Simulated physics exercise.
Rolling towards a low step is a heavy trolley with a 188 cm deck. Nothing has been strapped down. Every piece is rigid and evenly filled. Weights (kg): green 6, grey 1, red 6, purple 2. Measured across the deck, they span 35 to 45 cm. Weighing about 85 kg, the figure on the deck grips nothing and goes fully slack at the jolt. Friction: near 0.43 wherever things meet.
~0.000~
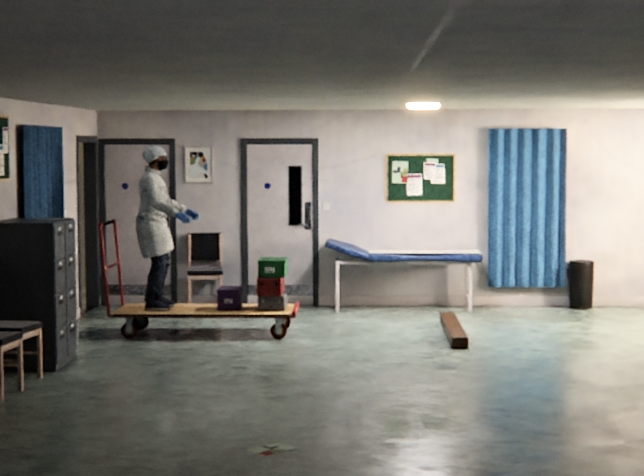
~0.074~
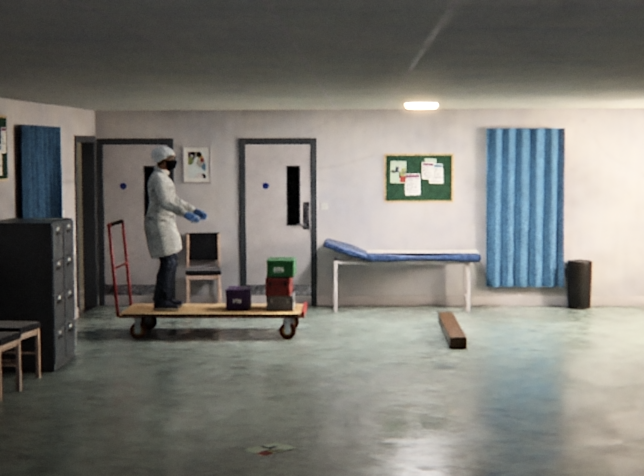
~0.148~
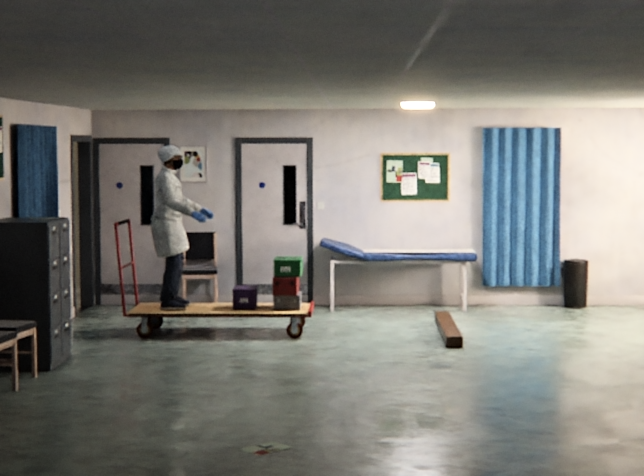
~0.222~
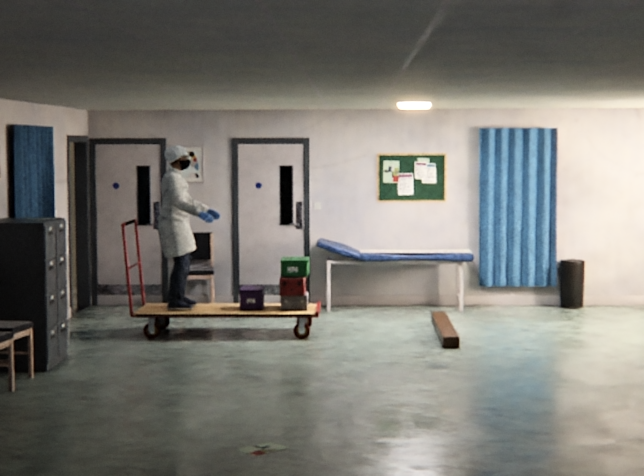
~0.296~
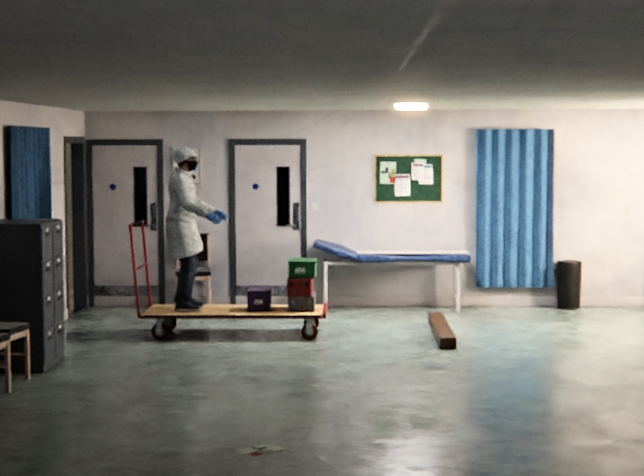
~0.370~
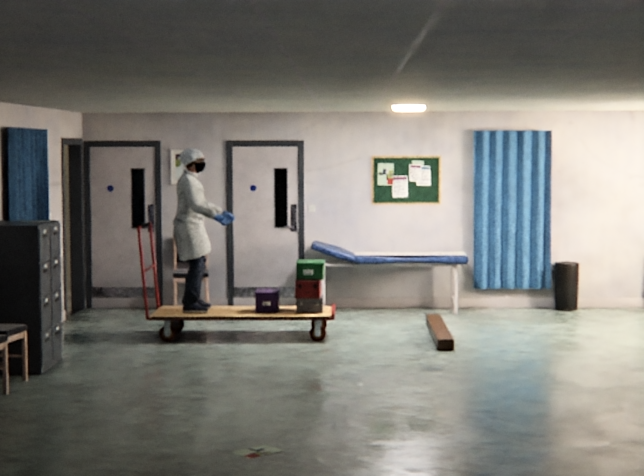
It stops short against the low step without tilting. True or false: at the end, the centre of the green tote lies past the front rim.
True.
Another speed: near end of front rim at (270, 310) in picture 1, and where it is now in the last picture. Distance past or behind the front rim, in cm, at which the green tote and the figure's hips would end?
Green: 150 cm past; hips: 20 cm behind.
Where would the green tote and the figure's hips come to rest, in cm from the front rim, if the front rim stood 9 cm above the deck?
Green 40 past, hips 120 behind.
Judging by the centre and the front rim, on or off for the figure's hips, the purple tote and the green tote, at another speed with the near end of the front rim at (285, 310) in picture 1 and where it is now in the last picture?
Hips - kept, purple - kept, green - dropped.
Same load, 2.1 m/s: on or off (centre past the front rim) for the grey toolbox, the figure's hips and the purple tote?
In that case grey on, hips on, purple on.
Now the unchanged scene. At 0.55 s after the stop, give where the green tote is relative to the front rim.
Roughly 35 cm beyond the front rim.
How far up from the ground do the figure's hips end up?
Around 60 centimetres high.
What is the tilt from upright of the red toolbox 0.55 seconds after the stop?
Tilt from vertical: Around 60°.
Impact comes at 1.12 s.
After 1.67 s the green tote is 33 cm past the rim, tilted 65°, near (472, 293) in the last picture's view.
After 2.12 s the green tote is 51 cm past the rim, tilted 90°, near (488, 323) in the last picture's view.
At the end, 2.9 s, past the rim, green tote, grey toolbox and red toolbox; behind it, purple tote and the figure's hips.
